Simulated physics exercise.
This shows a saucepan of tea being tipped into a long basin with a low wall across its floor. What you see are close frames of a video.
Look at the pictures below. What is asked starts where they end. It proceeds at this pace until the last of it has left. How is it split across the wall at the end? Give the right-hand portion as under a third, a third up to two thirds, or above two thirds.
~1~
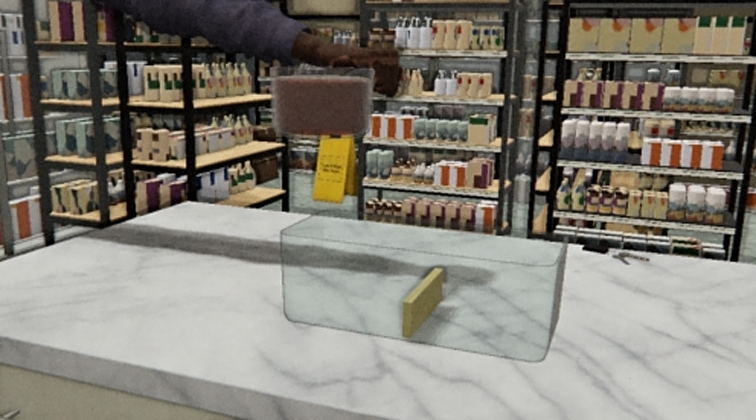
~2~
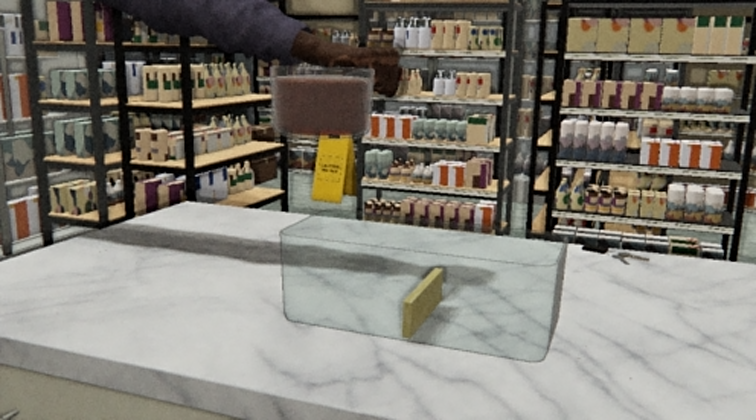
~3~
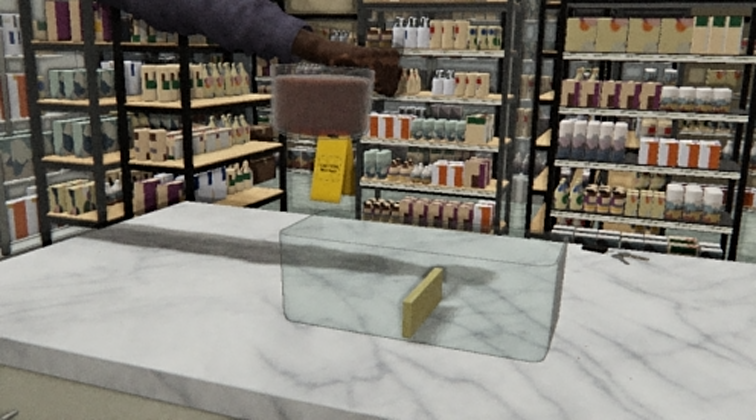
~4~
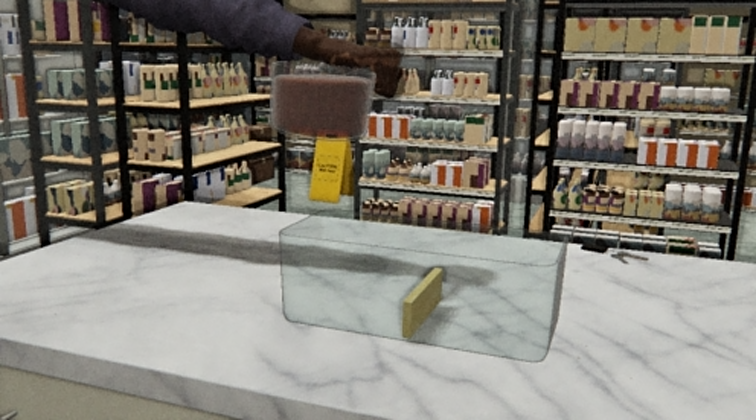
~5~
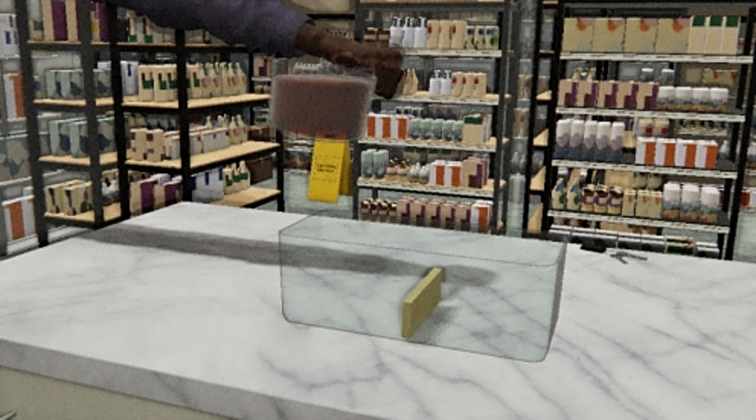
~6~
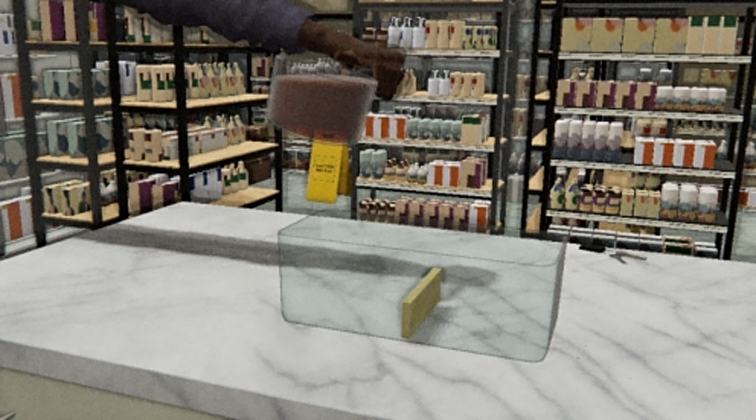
Seems the share right of the wall stays inside the range of a third to two thirds.
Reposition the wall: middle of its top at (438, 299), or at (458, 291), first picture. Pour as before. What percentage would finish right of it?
Try 1: About 30 percent; try 2: About 5 percent.
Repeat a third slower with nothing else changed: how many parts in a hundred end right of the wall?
Near 50 parts in a hundred.
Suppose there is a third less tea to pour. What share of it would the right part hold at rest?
Roughly 15 percent.
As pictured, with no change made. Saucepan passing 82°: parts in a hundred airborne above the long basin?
Near 40 parts in a hundred.
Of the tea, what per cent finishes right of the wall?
About 45 percent.
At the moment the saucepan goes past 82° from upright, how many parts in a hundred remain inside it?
It still holds around 50 per cent there.
A moment on, the saucepan is tipped on its side and 50 per cent is still to pour, 5 is left of the wall and 7 right of it.
Next, the saucepan is tipped right over and 6 per cent is still to pour, 42 is left of the wall and 43 right of it.
Then the saucepan is tipped right over and 0 per cent is still to pour, 55 is left of the wall and 43 right of it.
Later the saucepan is tipped right over and 0 per cent is still to pour, 55 is left of the wall and 43 right of it.
At rest 55 per cent lies left of the wall, 43 right of it and 2 outside.
